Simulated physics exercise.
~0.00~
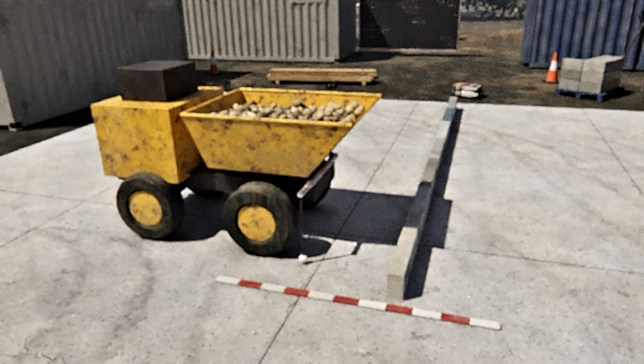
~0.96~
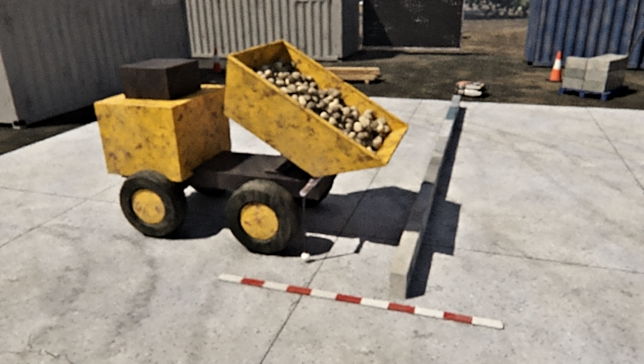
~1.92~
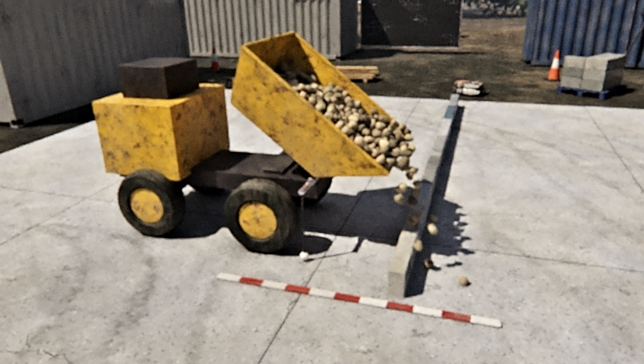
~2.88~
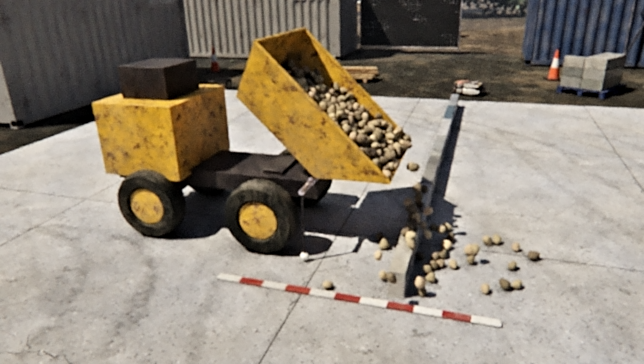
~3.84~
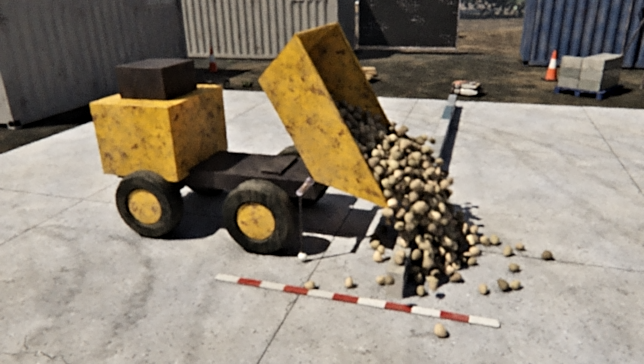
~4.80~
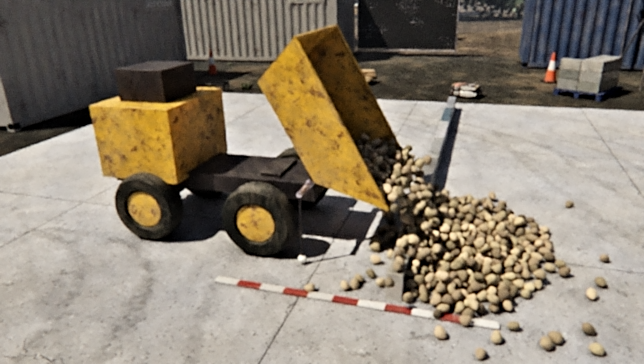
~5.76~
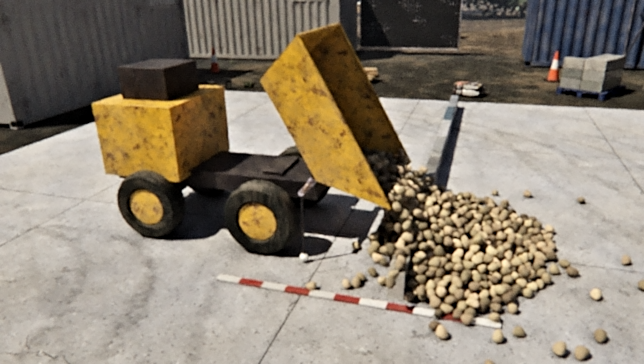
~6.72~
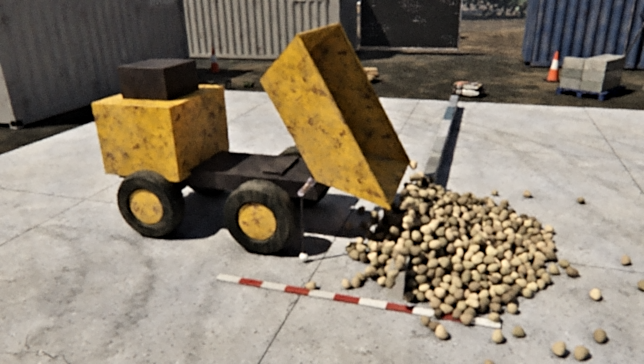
Yellow dumper skip tipping in stages, spilling rounded stones across a low kerb until it stands empty above a spread heap.
